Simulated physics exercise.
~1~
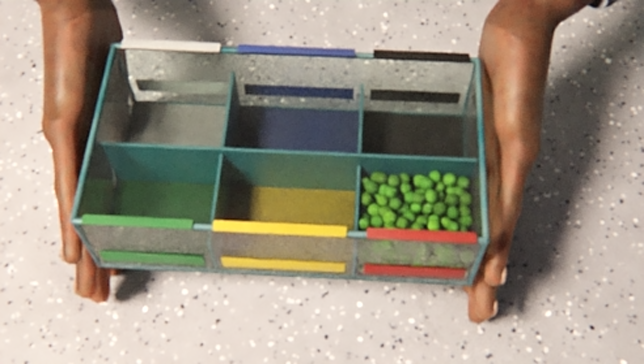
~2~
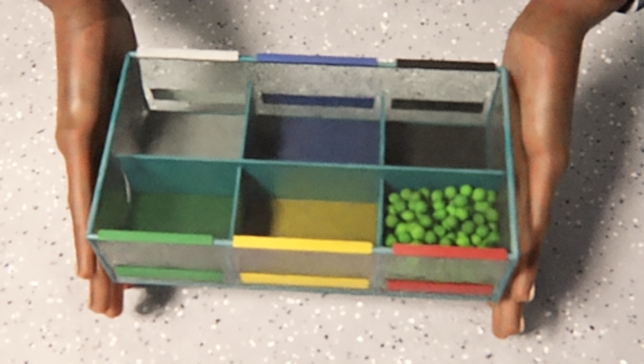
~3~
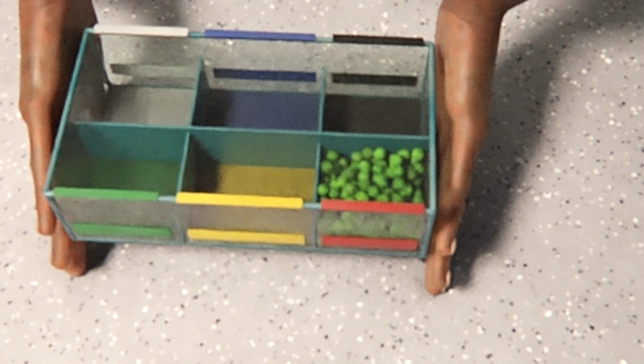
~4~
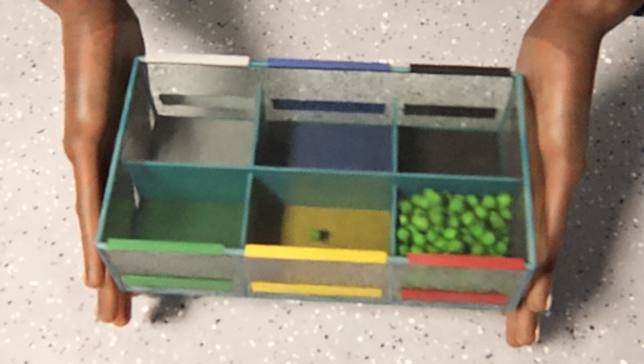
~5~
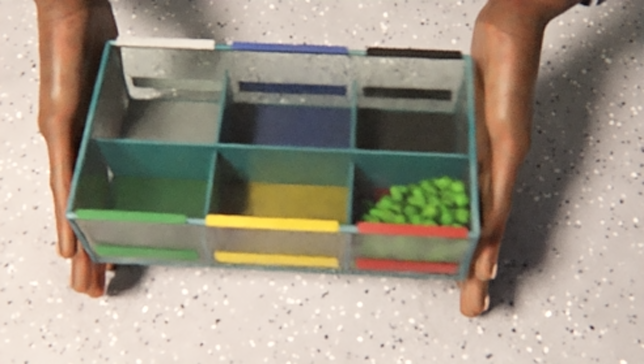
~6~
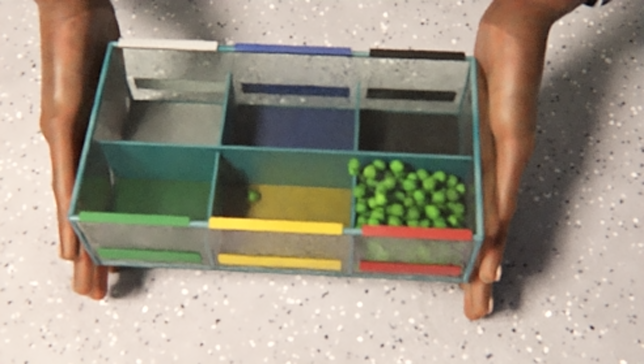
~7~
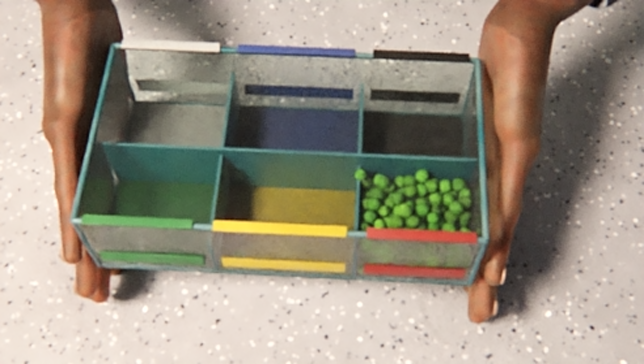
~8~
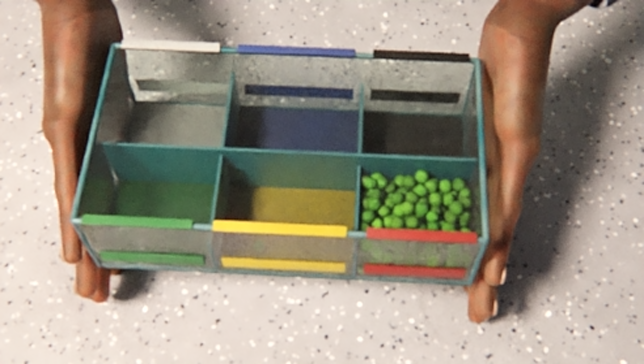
Above a pale speckled surface, two hands hold a clear, six-compartment box with green peas in the red-marked section and shake it back and forth. A stray pea appears briefly in the yellow-marked section, and the box ends still with the peas gathered in the red-marked one.
